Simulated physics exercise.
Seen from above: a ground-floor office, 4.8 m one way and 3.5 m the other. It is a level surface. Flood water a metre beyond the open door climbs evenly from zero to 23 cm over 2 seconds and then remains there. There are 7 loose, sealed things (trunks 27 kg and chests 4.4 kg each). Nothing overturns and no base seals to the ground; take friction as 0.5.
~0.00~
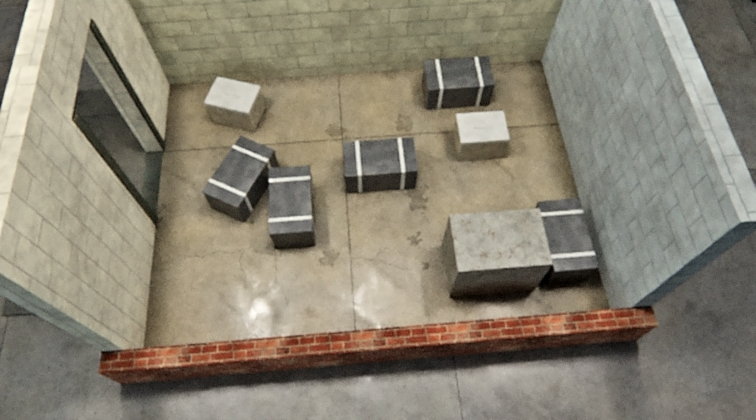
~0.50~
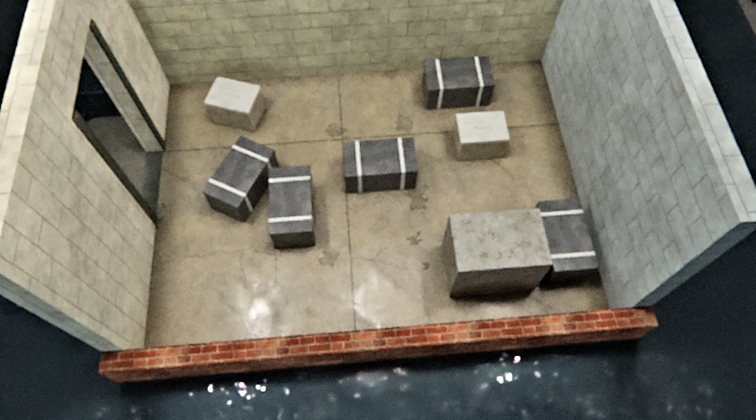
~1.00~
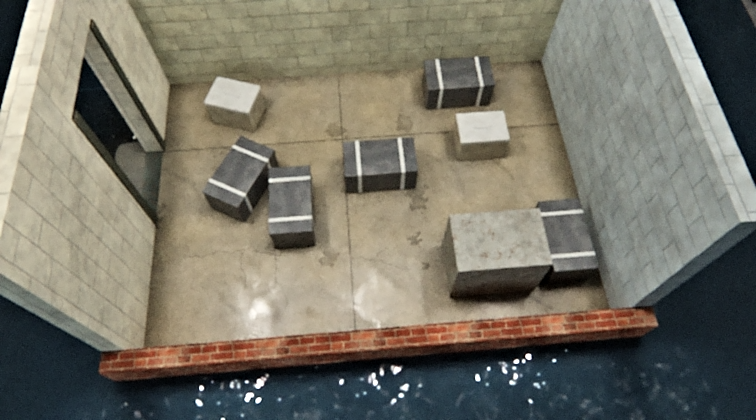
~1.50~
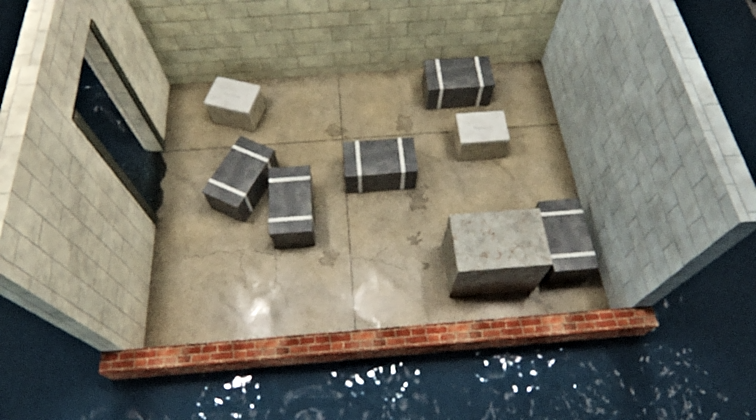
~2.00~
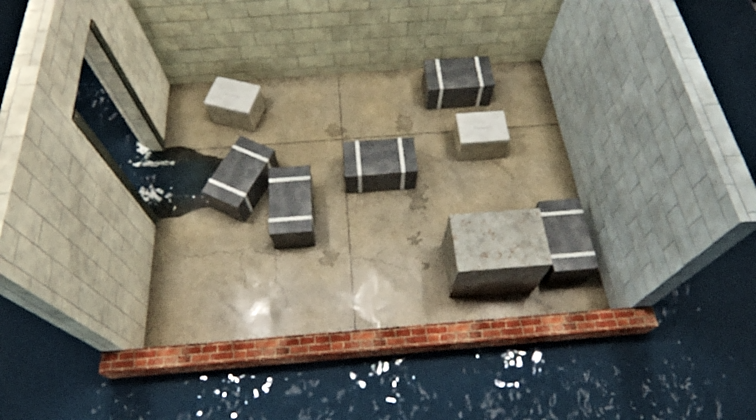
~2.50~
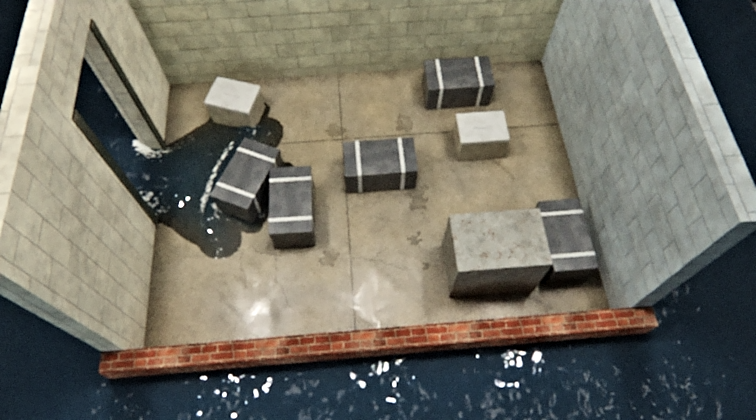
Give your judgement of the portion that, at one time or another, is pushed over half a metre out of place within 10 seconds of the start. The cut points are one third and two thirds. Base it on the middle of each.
It falls at two thirds or higher.
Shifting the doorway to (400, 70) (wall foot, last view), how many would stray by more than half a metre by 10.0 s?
So the tally would be 3.
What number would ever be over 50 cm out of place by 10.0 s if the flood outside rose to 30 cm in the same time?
You'd get 6 in that case.
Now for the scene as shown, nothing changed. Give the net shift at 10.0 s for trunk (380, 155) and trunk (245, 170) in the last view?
First 100 cm, then 200 cm.
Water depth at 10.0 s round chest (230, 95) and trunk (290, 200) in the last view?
Close to 5 and 11 centimetres.
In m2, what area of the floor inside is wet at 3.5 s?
Around 6.5 m2 of it.
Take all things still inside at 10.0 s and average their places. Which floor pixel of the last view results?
Somewhere near (446, 181).
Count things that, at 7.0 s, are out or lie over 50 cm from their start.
Result: 3.
After 3.5 s 0 of 7 are over 50 cm from their spots; 0 afloat.
After 4.5 s 1 of 7 are over 50 cm from their spots; 0 afloat.
After 7.0 s 3 of 7 are over 50 cm from their spots; 2 afloat.
After 10.0 s 5 of 7 are over 50 cm from their spots, and 6 have been at some point; 7 afloat.
